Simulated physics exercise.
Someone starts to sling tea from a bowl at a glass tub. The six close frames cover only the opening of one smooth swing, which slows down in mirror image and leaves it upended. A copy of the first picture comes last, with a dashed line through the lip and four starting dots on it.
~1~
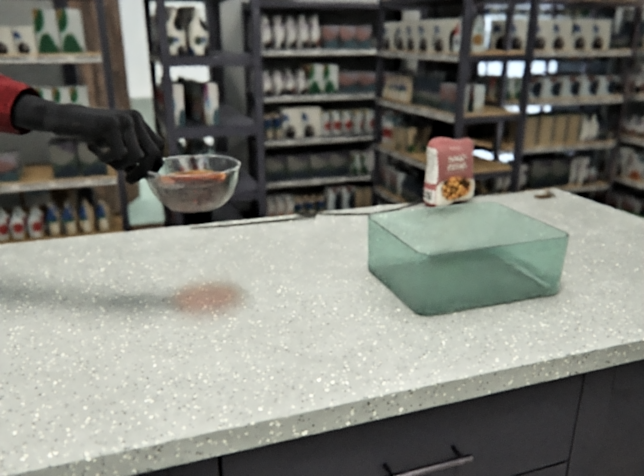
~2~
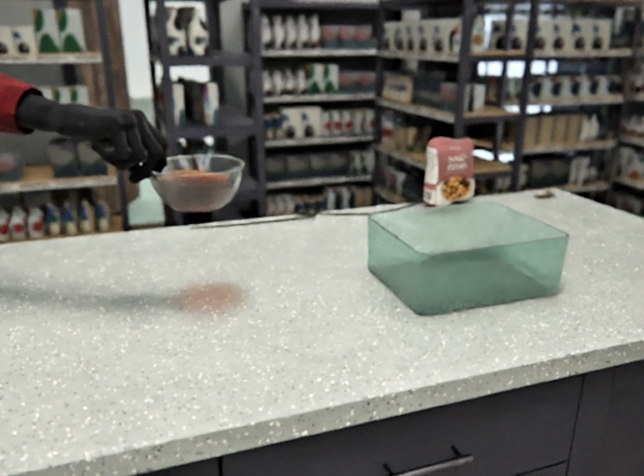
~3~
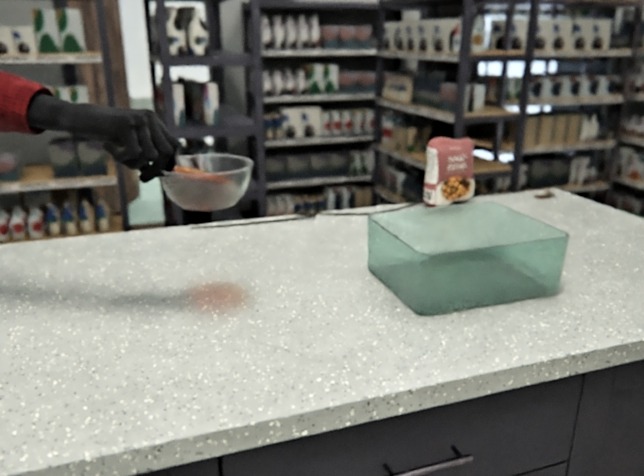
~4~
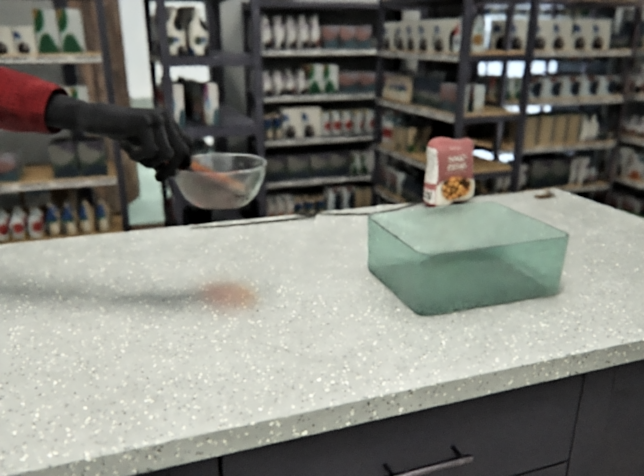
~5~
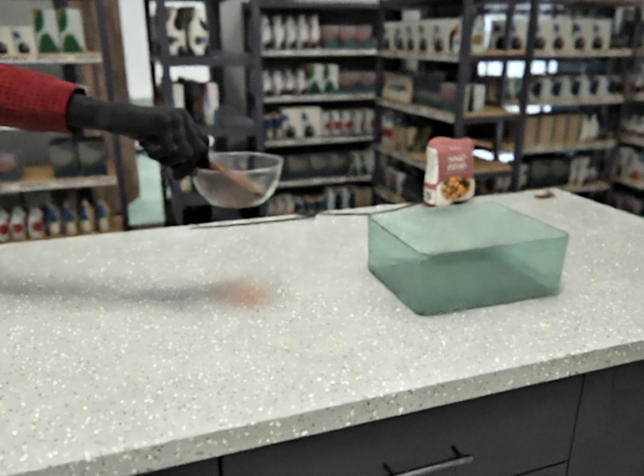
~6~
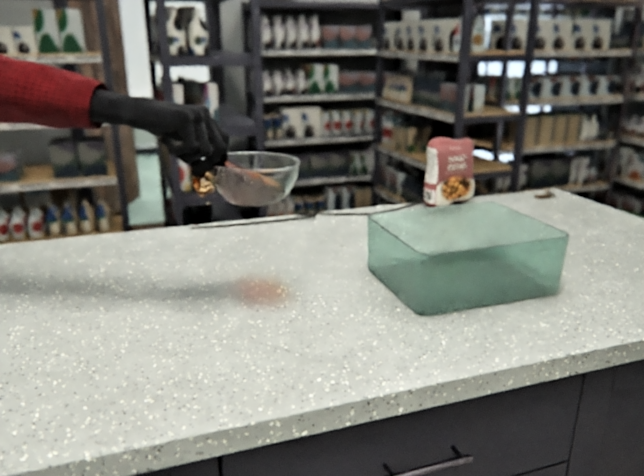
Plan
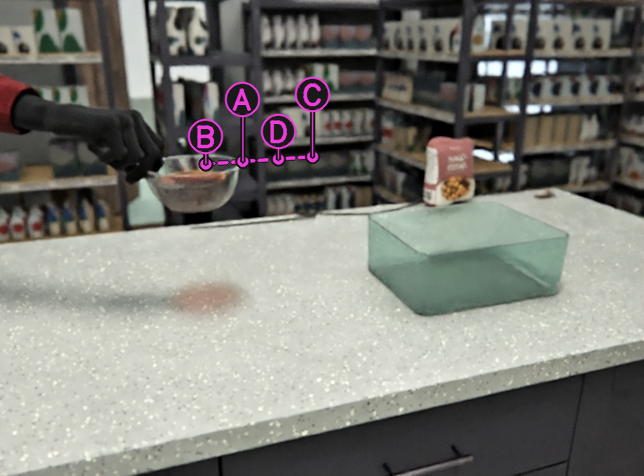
A black-gloved hand in a red sleeve held a small clear bowl above a speckled white counter and moved it gradually right, toward a green glass tub, as reddish contents slipped over its left rim.
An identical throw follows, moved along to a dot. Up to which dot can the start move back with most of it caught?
D is the one.
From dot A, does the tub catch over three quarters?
No, it does not.
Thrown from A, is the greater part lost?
Yes, that goes wrong.
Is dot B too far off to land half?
Yes, that goes wrong.
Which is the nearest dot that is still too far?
A.
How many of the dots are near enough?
Two of them.
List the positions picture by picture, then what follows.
Upright, lip at (238, 161); tub from (414, 315) to (555, 291); nothing has left yet.
Upright, lip at (241, 161); nothing has left yet.
Upright, lip at (250, 160); nothing has left yet.
Upright, lip at (264, 160); tea is over the rim, down to (169, 166).
Upright, lip at (279, 158); tea is over the rim, down to (187, 179).
Upright, lip at (297, 159); tea is over the rim, down to (208, 204).
On the marked copy, A at (242, 161); B at (205, 164); C at (312, 156); D at (278, 159).
With A, about 30 % lands in the tub, 66 % falls short and 3 % goes beside or beyond.
With B, about 0 % lands in the tub, 99 % falls short.
With C, about 85 % lands in the tub, 9 % falls short and 6 % goes beside or beyond.
With D, about 69 % lands in the tub, 27 % falls short and 4 % goes beside or beyond.
